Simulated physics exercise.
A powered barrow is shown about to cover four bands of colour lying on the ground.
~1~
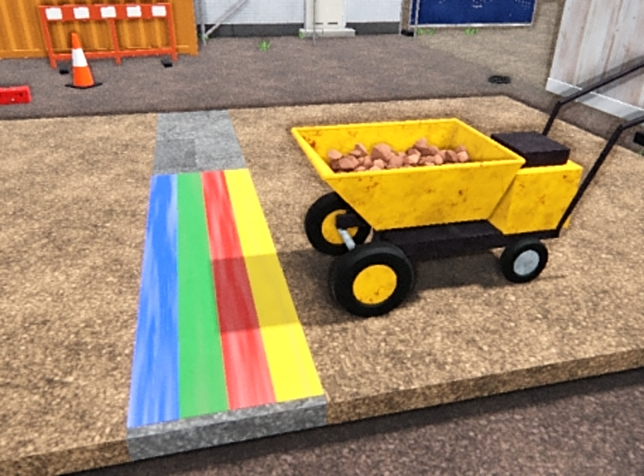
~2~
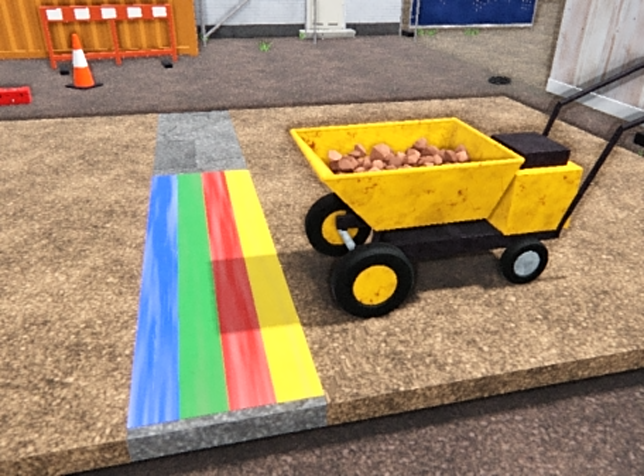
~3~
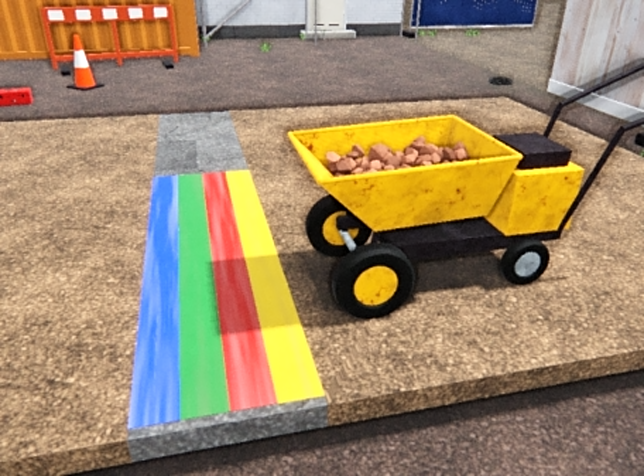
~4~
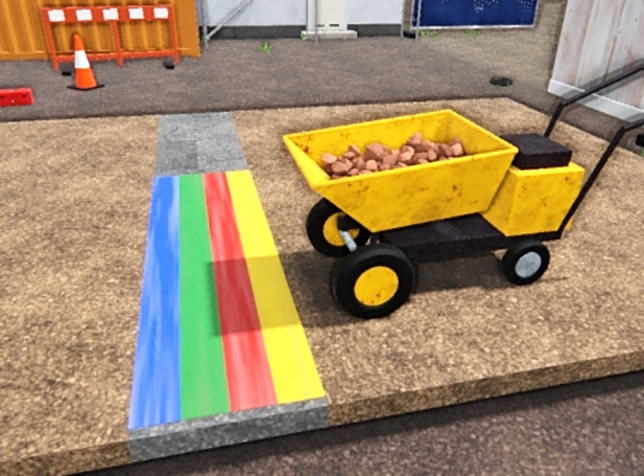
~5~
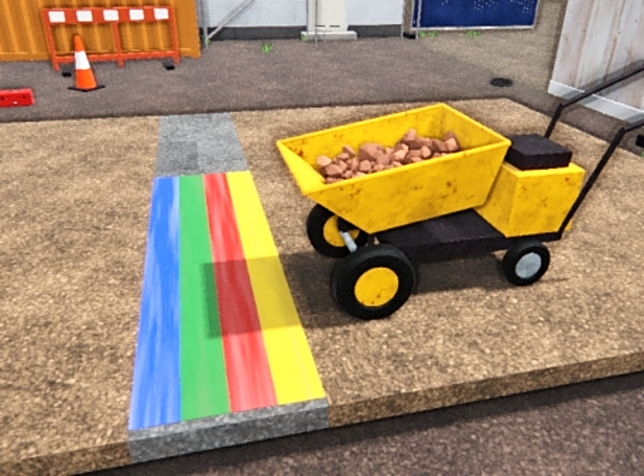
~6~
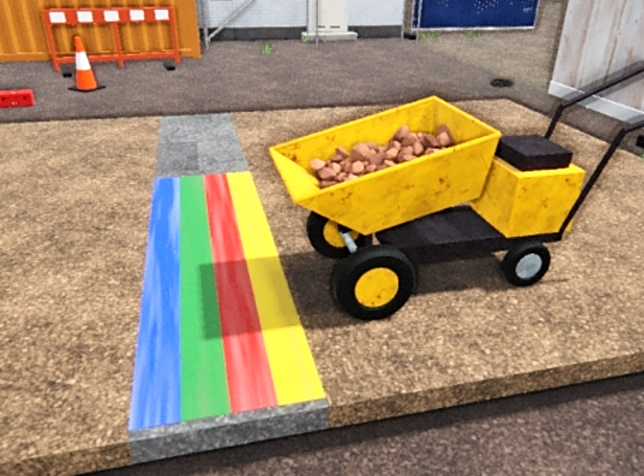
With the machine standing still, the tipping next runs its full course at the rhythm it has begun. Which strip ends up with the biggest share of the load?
The green strip.
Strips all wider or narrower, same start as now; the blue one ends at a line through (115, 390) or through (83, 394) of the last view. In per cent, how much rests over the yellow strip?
The first one comes out at 0 percent, while the second comes out at 0 percent.
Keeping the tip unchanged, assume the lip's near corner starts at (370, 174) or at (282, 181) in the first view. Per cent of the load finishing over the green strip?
The first gives 20 %, the second 20 %.
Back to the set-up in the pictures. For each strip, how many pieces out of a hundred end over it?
Yellow strip around 0, red strip around 20, green strip around 30, blue strip around 15.
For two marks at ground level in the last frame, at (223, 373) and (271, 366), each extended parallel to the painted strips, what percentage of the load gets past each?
The first comes to 50 %, the second to 80 %.
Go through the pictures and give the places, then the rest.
Lip of the skip (325, 178), level; top of the load (411, 161), lumps of rubble; yellow strip (288, 355); red strip (246, 361); green strip (201, 368); blue strip (155, 375), in the first picture.
Lip of the skip (323, 179), level; top of the load (411, 161), in the second picture.
Lip of the skip (320, 182), tipped barely; top of the load (423, 162), in the third picture.
Lip of the skip (314, 187), tipped a little; top of the load (430, 157), in the fourth picture.
Lip of the skip (305, 193), tipped a little; top of the load (424, 153), in the fifth picture.
Lip of the skip (296, 201), tipped a little; top of the load (418, 155); yellow strip (290, 358); red strip (248, 364); green strip (203, 371); blue strip (157, 378), in the sixth picture.
Just after the last frame, skip tipped steeply; every one in the skip.
A moment on, skip tipped steeply; almost all in the skip; just a few over the red strip; just a few over the green strip.
Further on, skip tipped right over; roughly a third in the skip; roughly a quarter over the red strip; roughly a third over the green strip; roughly a quarter over the blue strip; about a tenth off the paint.
When it is over, skip tipped right over; roughly a quarter in the skip; not one over the yellow strip; roughly a quarter over the red strip; roughly a third over the green strip; roughly a quarter over the blue strip; about a tenth off the paint.
